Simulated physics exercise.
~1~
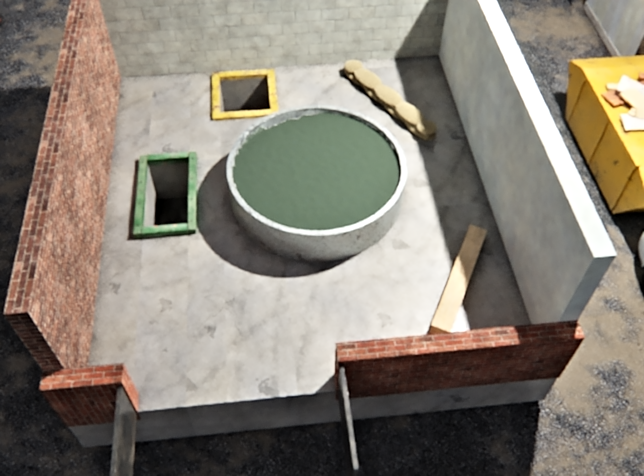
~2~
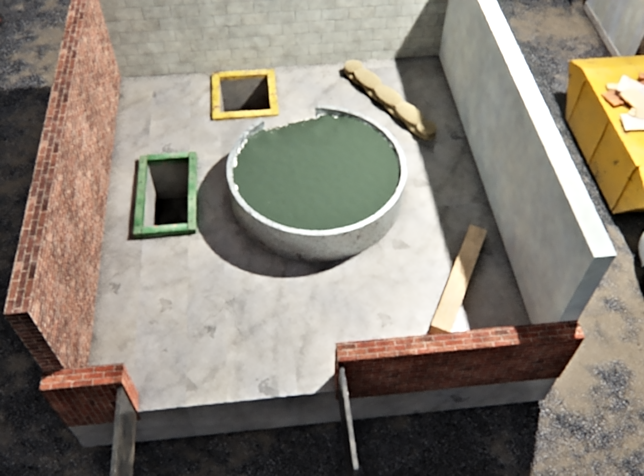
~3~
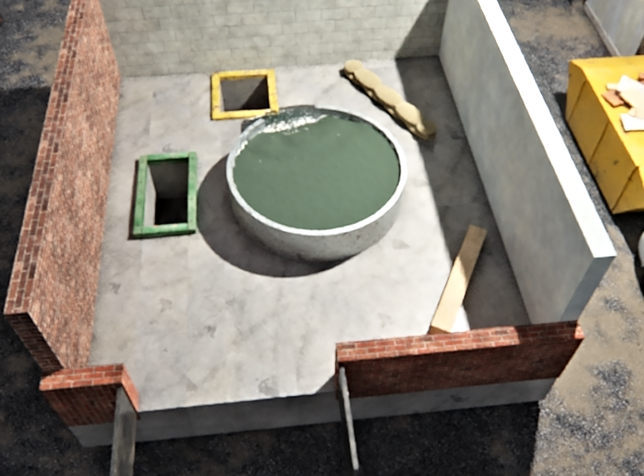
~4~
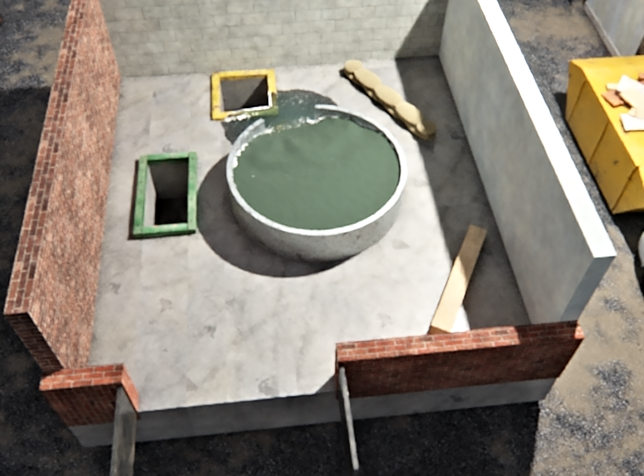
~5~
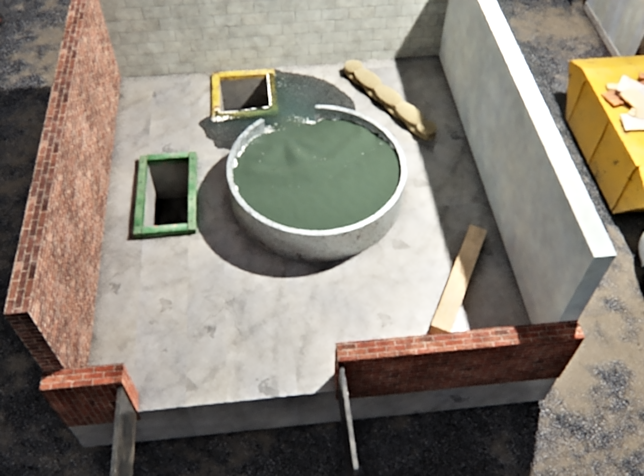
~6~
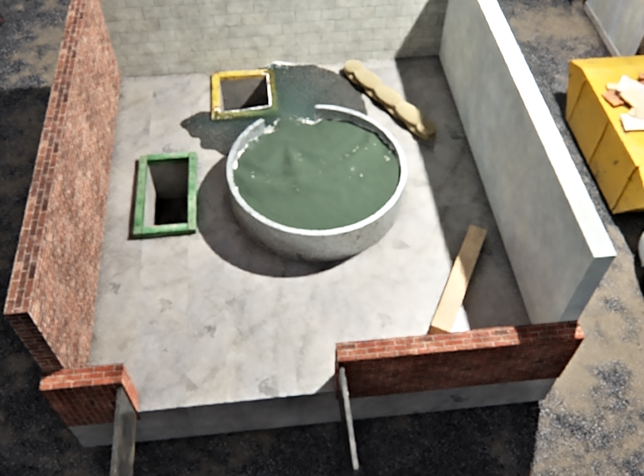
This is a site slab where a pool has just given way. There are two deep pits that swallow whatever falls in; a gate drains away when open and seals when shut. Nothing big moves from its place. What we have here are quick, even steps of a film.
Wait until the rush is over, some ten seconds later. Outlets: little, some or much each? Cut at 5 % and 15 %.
The gate: Little. The green pit: Little. The yellow pit: Much.
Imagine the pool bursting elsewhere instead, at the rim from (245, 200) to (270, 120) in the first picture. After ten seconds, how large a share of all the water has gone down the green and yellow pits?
In percent: Green 35, yellow 10.
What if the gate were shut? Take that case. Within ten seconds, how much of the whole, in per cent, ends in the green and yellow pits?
Shares in percent: Green 0, yellow 35.
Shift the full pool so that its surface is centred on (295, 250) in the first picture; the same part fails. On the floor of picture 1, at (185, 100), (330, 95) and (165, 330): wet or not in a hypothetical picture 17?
In sequence: Inundated, next inundated, then unflooded.
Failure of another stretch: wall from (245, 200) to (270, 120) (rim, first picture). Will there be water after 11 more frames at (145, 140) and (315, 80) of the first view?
In order, I'd call them drenched and parched.
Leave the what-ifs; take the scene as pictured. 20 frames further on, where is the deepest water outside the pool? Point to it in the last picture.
Answer: (285, 69).
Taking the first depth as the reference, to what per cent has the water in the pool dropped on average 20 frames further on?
I'd say around 56 per cent.
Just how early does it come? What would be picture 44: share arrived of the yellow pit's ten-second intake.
It should be near 80 percent of the ten-second total.
A moment on, water covers 15 % of the floor; the gate 0 %, the green pit 0 %, the yellow pit 5 %.
Next, water covers 25 % of the floor; the gate 0 %, the green pit 0 %, the yellow pit 11 %.
Then, water covers 35 % of the floor; the gate 0 %, the green pit 0 %, the yellow pit 18 %.
Later, water covers 55 % of the floor; the gate 0 %, the green pit 0 %, the yellow pit 26 %.
In the end, water covers 80 % of the floor; the gate 2 %, the green pit 0 %, the yellow pit 33 %.
